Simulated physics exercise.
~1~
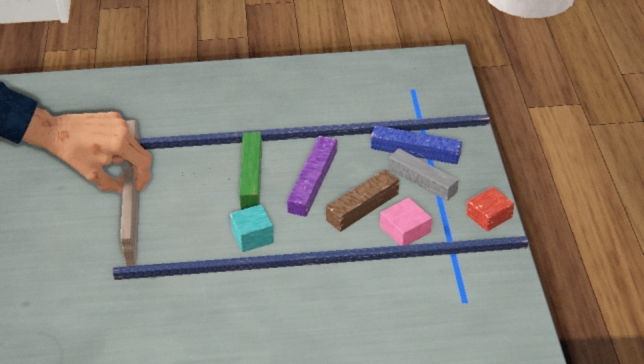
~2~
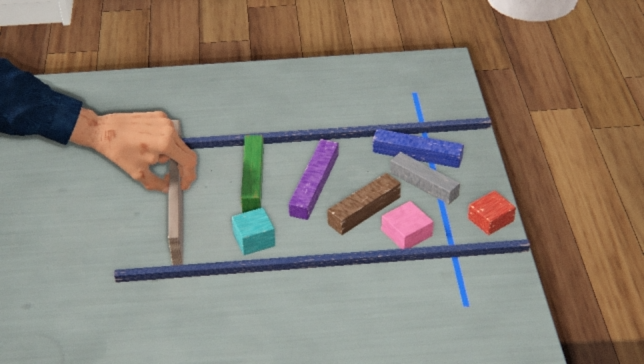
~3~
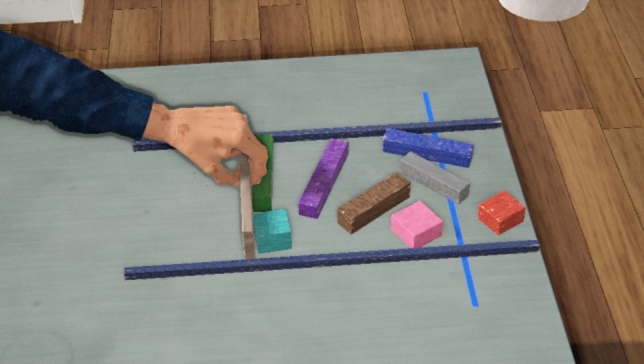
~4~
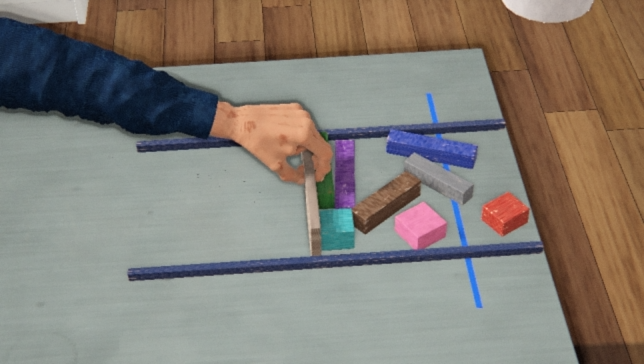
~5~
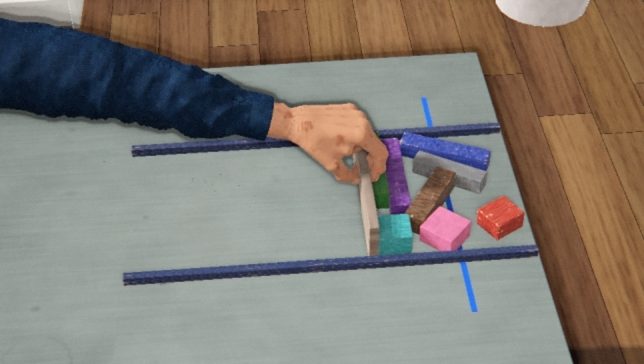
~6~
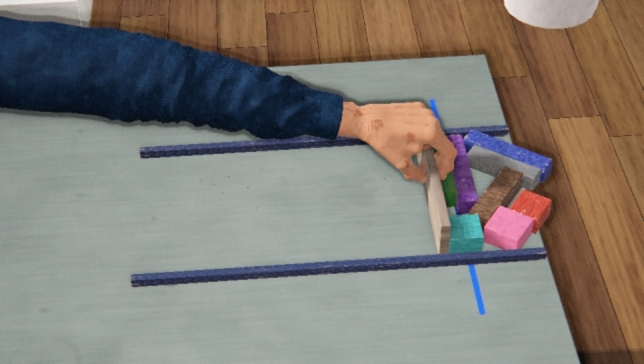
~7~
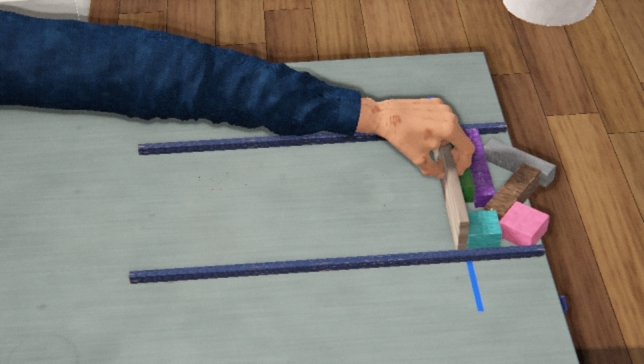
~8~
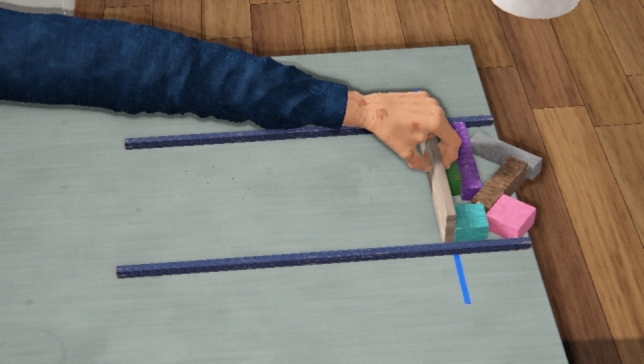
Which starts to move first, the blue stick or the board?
The board starts first, sliding right while the blue stick lies still near the tape. The blue stick only shifts later, once the pushed pieces have bunched up close to it.
